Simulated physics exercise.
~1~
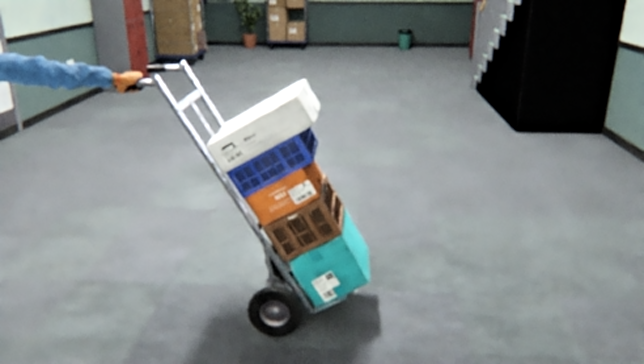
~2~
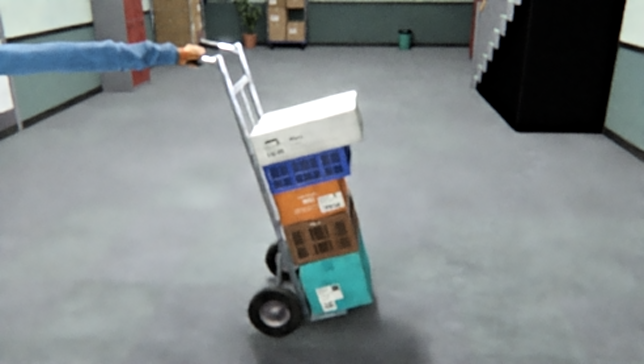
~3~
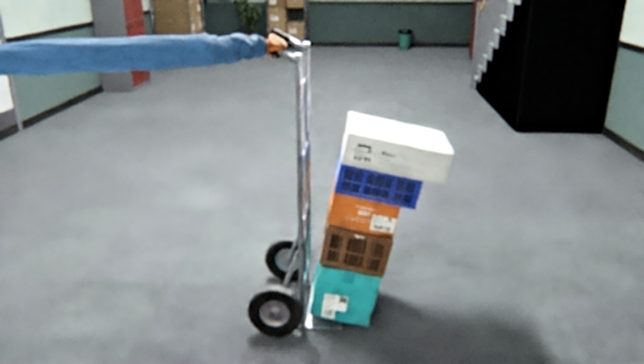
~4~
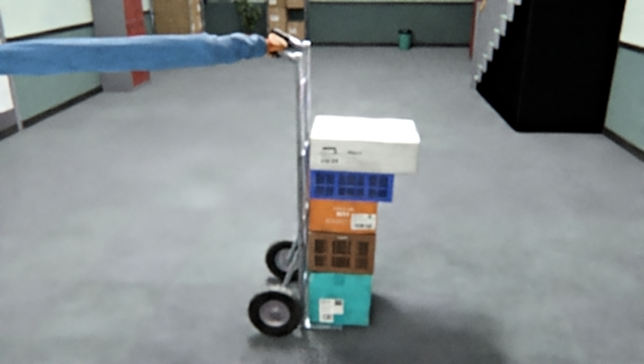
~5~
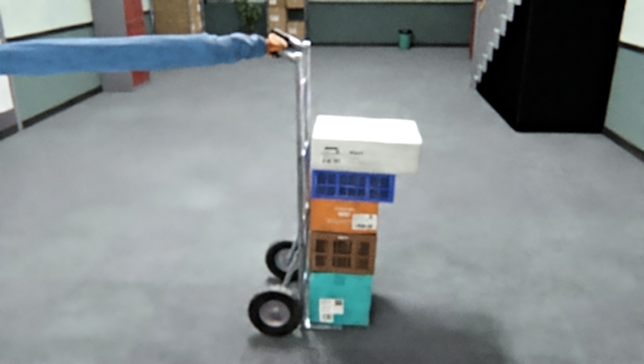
A blue-sleeved arm swung a tilted hand truck upright, and its stack of five parcels and crates tipped forward to the right, away from the frame, then rocked back and settled upright in the same order, white parcel still on top.
